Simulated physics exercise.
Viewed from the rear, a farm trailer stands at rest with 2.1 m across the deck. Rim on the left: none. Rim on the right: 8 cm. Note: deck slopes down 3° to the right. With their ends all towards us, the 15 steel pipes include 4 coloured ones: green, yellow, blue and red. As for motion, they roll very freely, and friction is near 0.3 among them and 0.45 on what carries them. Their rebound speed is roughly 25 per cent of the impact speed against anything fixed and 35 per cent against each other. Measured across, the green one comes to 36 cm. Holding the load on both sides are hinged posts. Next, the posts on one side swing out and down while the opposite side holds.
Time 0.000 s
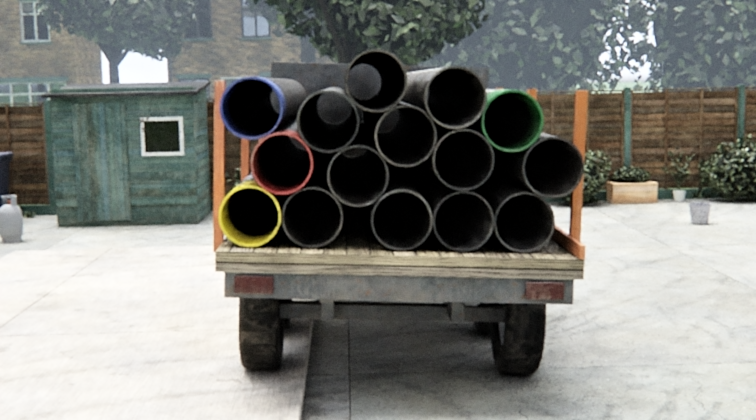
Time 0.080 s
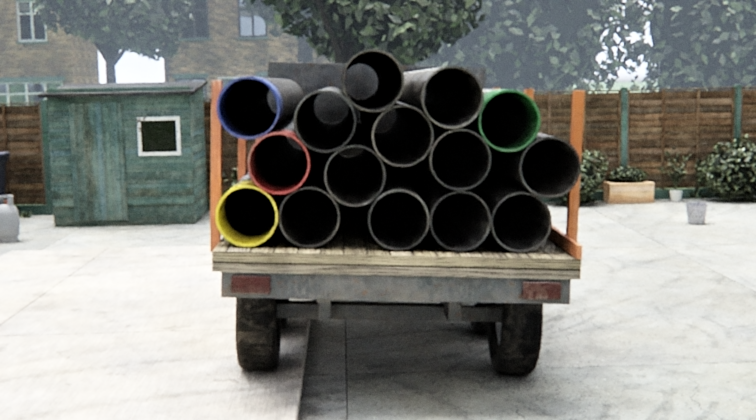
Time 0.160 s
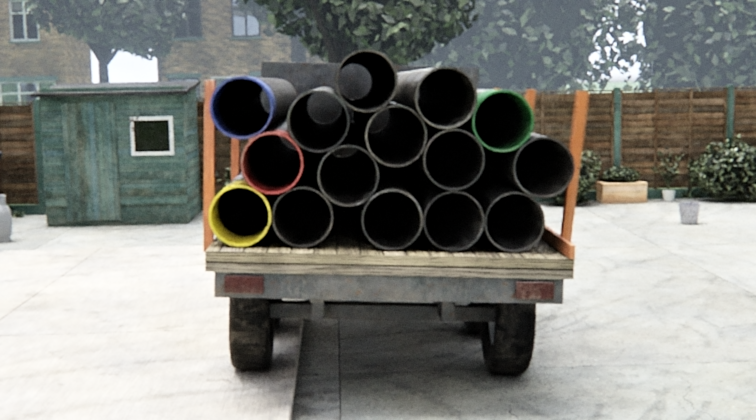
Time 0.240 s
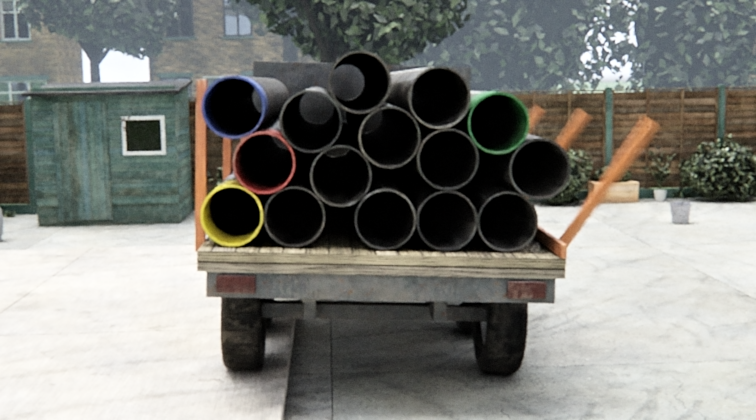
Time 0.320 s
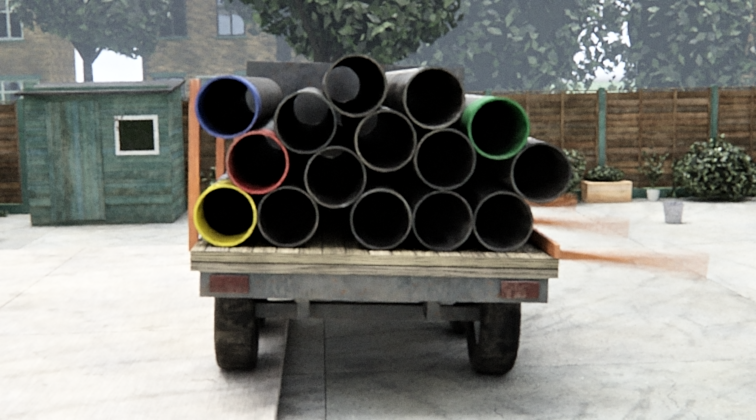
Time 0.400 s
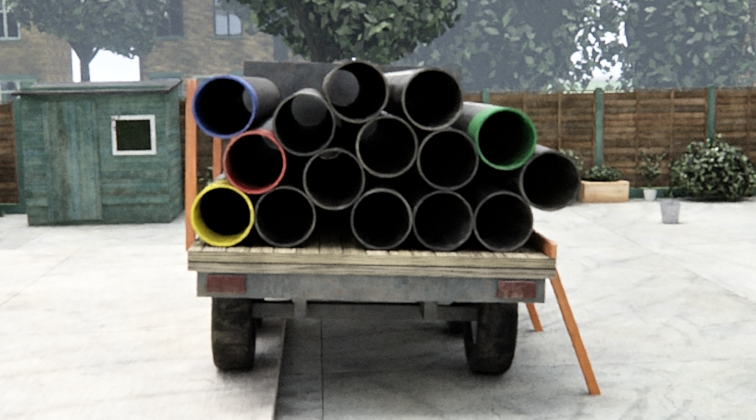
We see the rear of a parked farm trailer stacked with dark pipes, some with coloured rims, as the orange posts on the right swing outward and down to hang below the deck, and the right-hand pipes shift slightly rightward.
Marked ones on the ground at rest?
Green: Yes, yellow: No, blue: No, red: No.
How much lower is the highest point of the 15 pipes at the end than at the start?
Roughly 15 cm.
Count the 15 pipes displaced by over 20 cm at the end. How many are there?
Total tallied: 6.
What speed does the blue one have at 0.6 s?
I'd put it near 0.0 m/s.
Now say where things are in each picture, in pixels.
In the first picture, green (513, 121), yellow (250, 217), blue (251, 108), red (282, 164); sides still shut; the deck slopes 3° down to the right; 5 of the 15 make up the bottom layer.
In the second picture, green (510, 121), yellow (247, 217), blue (248, 108), red (279, 164); sides still shut.
In the third picture, green (503, 121), yellow (240, 216), blue (241, 108), red (272, 163); right posts out by 5°, tip at (582, 98).
In the fourth picture, green (499, 123), yellow (232, 216), blue (233, 108), red (264, 163); right posts out by 35°, tip at (649, 126).
In the fifth picture, green (499, 129), yellow (225, 216), blue (226, 107), red (257, 163); right posts out by 95°, tip at (700, 266).
In the sixth picture, green (506, 139), yellow (222, 216), blue (223, 107), red (254, 163); right posts out by 160°, tip at (595, 394).
By 0.6 s, green is in the air, 10 cm from the right edge, rolling right; yellow is on the deck, 20 cm from the left edge; blue is up on others, 20 cm from the left edge; red is up on others, 35 cm from the left edge; 1 gone from the deck.
By 0.7 s, green is dropping off the right side; as before, yellow, blue, red; 2 gone from the deck.
By 0.9 s, green is dropping off the right side; as before, yellow, blue, red; 2 gone from the deck.
Finally (4.6 s), green is down on the right; yellow is on the deck, 20 cm from the left edge; blue is up on others, 20 cm from the left edge; red is up on others, 35 cm from the left edge; 2 gone from the deck.
